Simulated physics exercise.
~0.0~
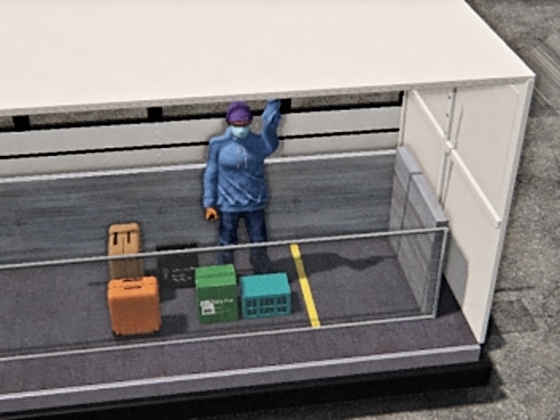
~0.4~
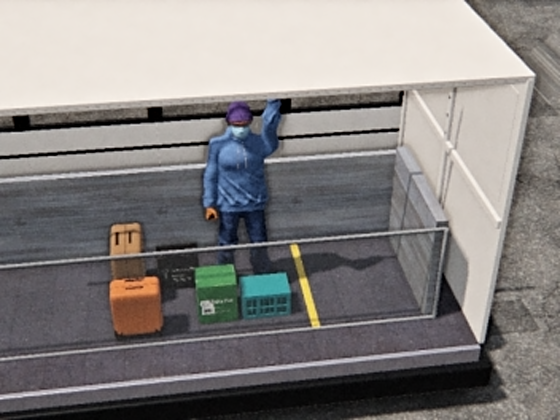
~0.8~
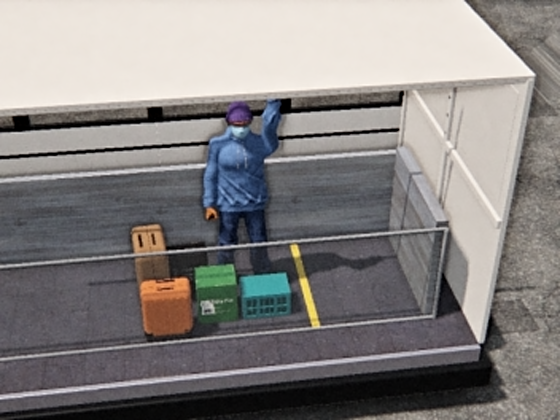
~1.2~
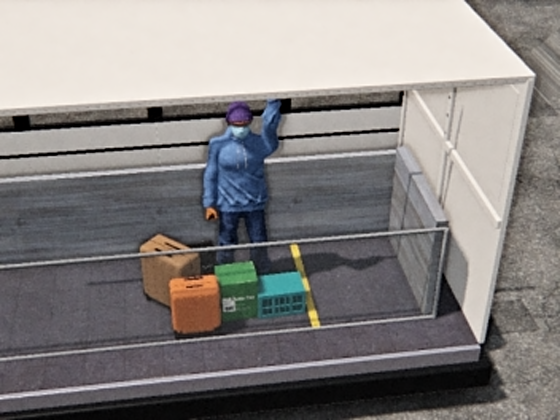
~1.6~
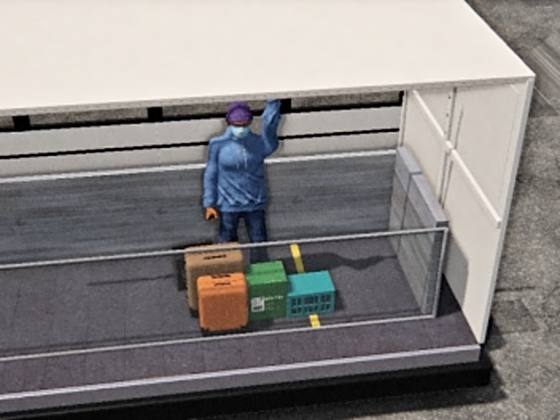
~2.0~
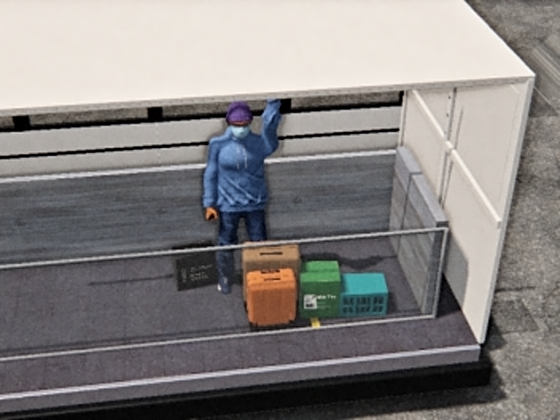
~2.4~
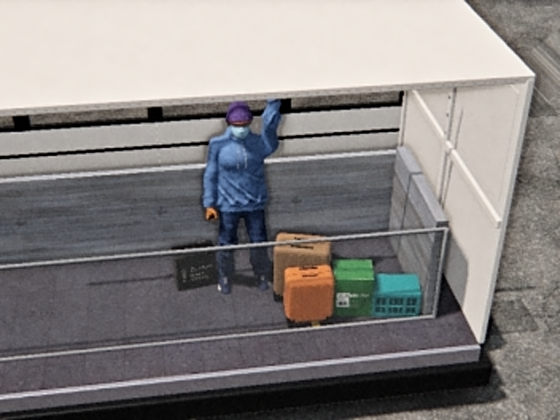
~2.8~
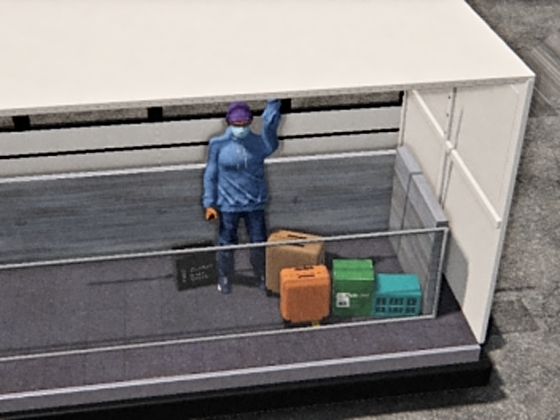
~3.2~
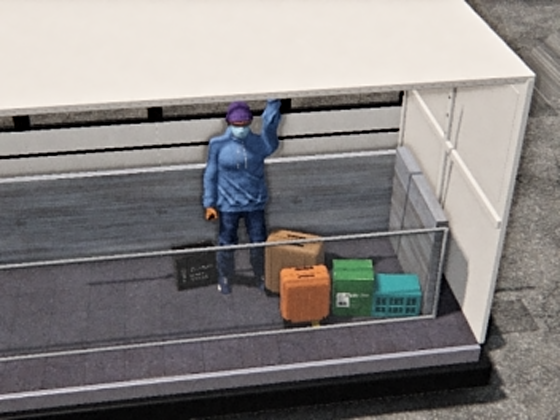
In the bay, cases slide right and stop, only green and teal crossing the yellow line.
